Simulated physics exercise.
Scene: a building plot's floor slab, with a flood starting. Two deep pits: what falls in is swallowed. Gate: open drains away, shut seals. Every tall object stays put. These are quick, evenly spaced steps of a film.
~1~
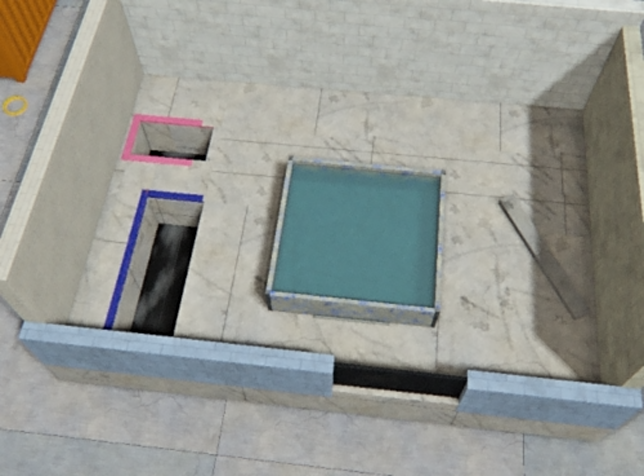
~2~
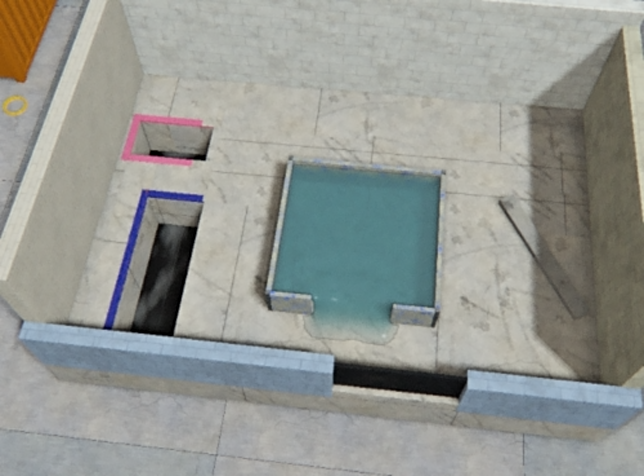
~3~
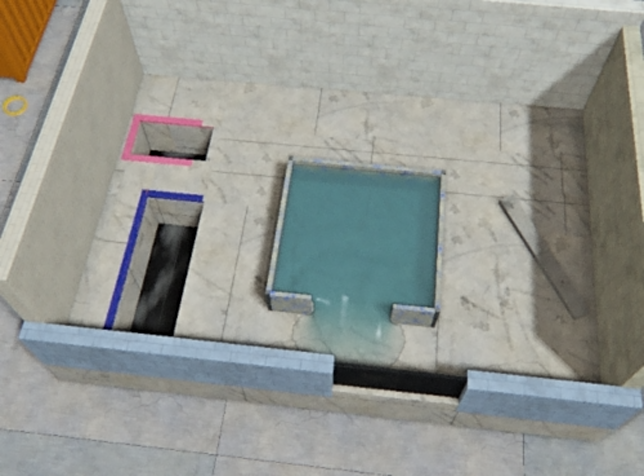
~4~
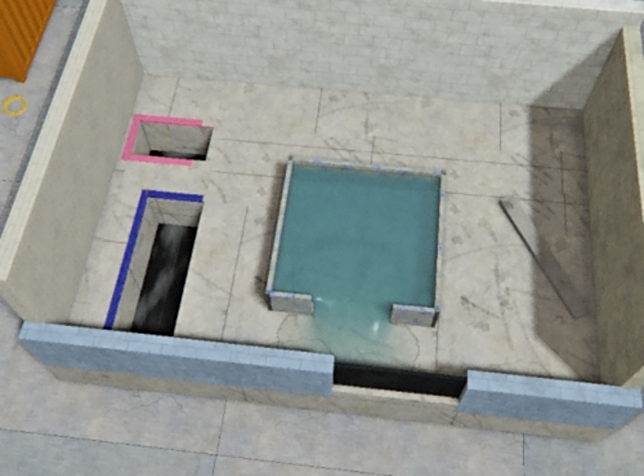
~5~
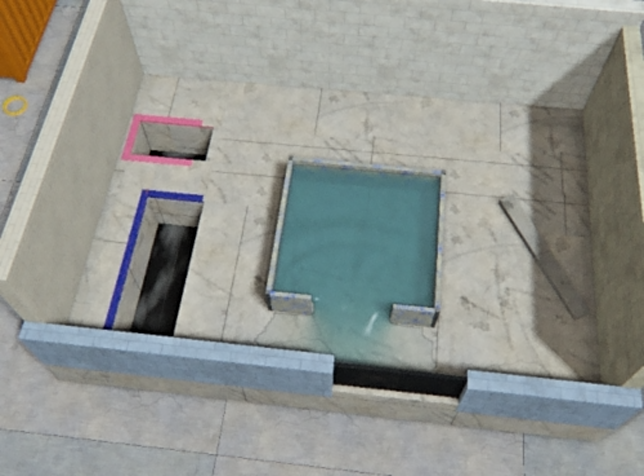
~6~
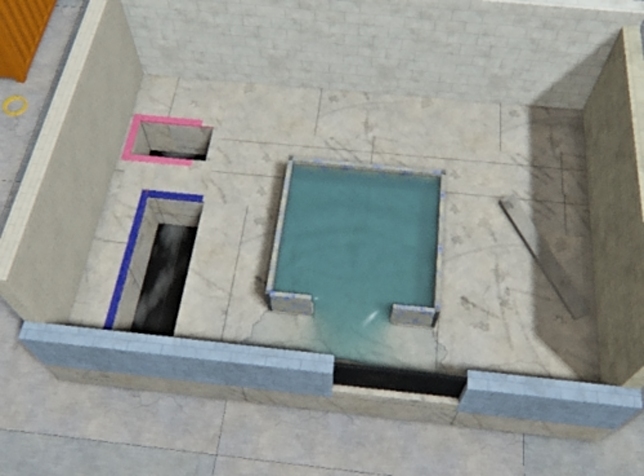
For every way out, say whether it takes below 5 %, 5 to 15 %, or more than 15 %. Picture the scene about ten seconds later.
It ends like this: The gate takes below 5 %; the blue pit takes more than 15 %; the pink pit takes below 5 %.
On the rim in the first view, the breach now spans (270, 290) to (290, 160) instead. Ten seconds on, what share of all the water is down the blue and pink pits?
Near enough: Blue 70 percent, pink 20 percent.
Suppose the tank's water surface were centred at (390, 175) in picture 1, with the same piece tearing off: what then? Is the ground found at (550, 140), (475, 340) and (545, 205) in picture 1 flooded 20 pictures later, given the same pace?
Outcome, in sequence: Unwetted, wetted, unwetted.
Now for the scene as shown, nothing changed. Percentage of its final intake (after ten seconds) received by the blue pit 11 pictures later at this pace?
Around 10 in a hundred.
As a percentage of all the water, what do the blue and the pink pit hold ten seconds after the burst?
Shares, in order: 32 % and 0 %.
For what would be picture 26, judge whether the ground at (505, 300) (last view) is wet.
That spot will be soaked.
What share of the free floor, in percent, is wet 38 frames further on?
Roughly 55 percent.
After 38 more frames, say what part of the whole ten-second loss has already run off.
Roughly 65 %.
A moment on, water covers 15 % of the floor; the gate 0 %, the blue pit 0 %, the pink pit 0 %.
Next, water covers 30 % of the floor; the gate 0 %, the blue pit 3 %, the pink pit 0 %.
Then, water covers 35 % of the floor; the gate 0 %, the blue pit 11 %, the pink pit 0 %.
Later, water covers 55 % of the floor; the gate 0 %, the blue pit 22 %, the pink pit 0 %.
In the end, water covers 70 % of the floor; the gate 0 %, the blue pit 32 %, the pink pit 1 %.
